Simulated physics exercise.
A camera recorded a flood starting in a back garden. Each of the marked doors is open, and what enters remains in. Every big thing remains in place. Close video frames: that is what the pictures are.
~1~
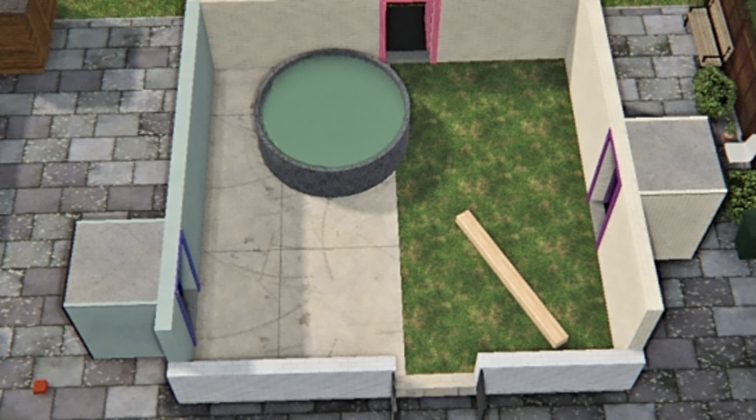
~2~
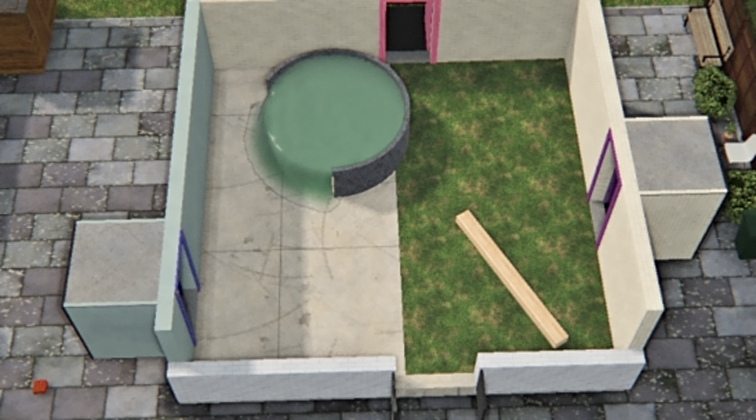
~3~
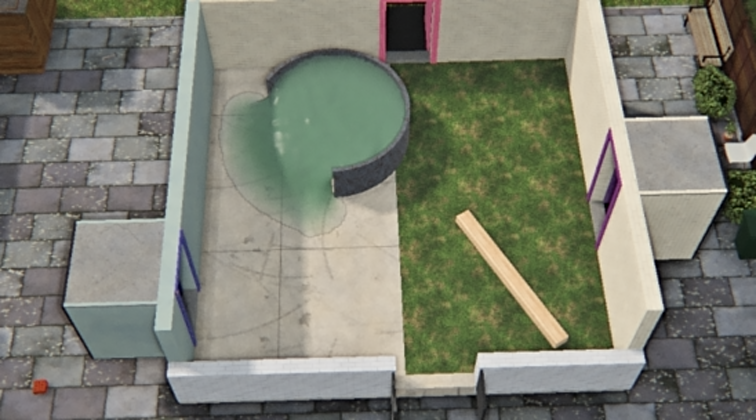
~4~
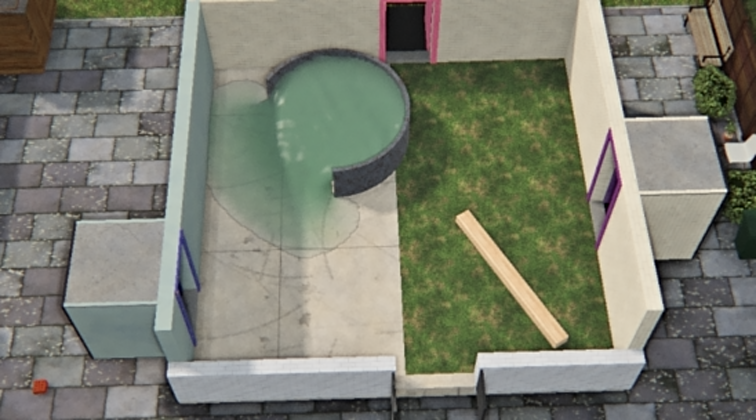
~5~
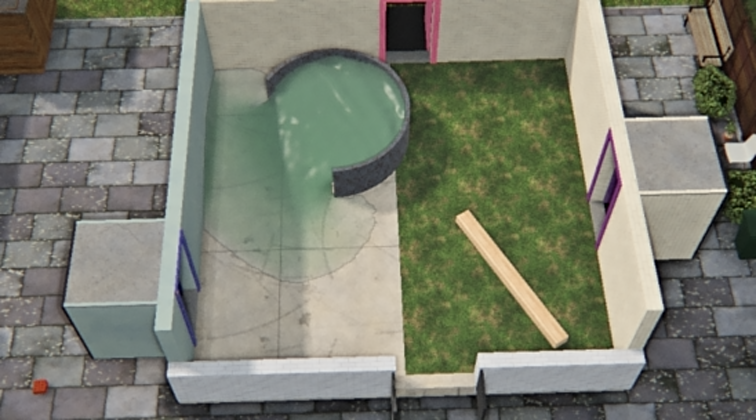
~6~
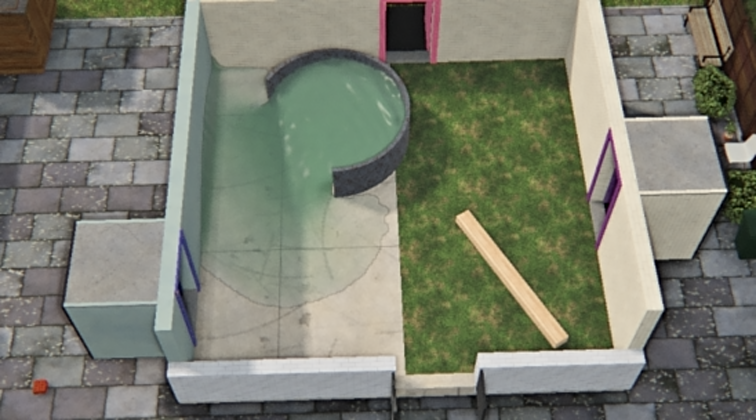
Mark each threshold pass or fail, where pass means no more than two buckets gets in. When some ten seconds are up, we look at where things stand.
Purple door - pass; blue door - fail; pink door - pass.
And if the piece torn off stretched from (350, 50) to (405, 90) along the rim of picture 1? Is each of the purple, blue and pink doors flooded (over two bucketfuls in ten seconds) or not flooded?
So the purple one ends up above, the blue one ends up below and the pink one ends up above.
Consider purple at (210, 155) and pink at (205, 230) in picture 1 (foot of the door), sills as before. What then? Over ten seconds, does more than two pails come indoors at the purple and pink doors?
Well, purple door overshoots and pink door overshoots.
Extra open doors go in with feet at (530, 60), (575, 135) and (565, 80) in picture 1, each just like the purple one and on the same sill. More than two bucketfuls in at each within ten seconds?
Well, the first one doesn't reach it, the next doesn't reach it, and the last doesn't reach it.
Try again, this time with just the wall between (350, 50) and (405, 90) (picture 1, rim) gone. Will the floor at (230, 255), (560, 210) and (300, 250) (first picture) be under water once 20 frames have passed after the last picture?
First kept bare, second soaked through, third kept bare.
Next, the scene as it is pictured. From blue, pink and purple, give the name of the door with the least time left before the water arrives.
I'd say the blue-painted one.
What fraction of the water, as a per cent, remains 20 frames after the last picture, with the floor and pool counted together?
98 % or so.
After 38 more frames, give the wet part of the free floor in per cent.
The answer is around 85 per cent.
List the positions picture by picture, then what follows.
Still water in the round pool at (332, 110), in the first frame.
The front is at a hidden place, out from the gap at (270, 158), in the second frame.
Water pours out at (270, 159) and has run to (244, 96), in the third frame.
The front is at (223, 89), out from the gap at (270, 161), in the fourth frame.
Water pours out at (270, 161) and has run to (215, 75), in the fifth frame.
Water pours out at (270, 161) and has run to (290, 302), in the sixth frame.
A moment on, water covers 35 % of the floor; the purple door not reached, the blue door wet at the sill, nothing in, the pink door not reached.
Next, water covers 35 % of the floor; the purple door not reached, the blue door under two buckets in, the pink door not reached.
Then, water covers 55 % of the floor; the purple door not reached, the blue door over two buckets in, the pink door wet at the sill, nothing in.
Later, water covers 85 % of the floor; the purple door not reached, the blue door far over two buckets in, the pink door wet at the sill, nothing in.
In the end, water covers 95 % of the floor; the purple door wet at the sill, nothing in, the blue door far over two buckets in, the pink door wet at the sill, nothing in.
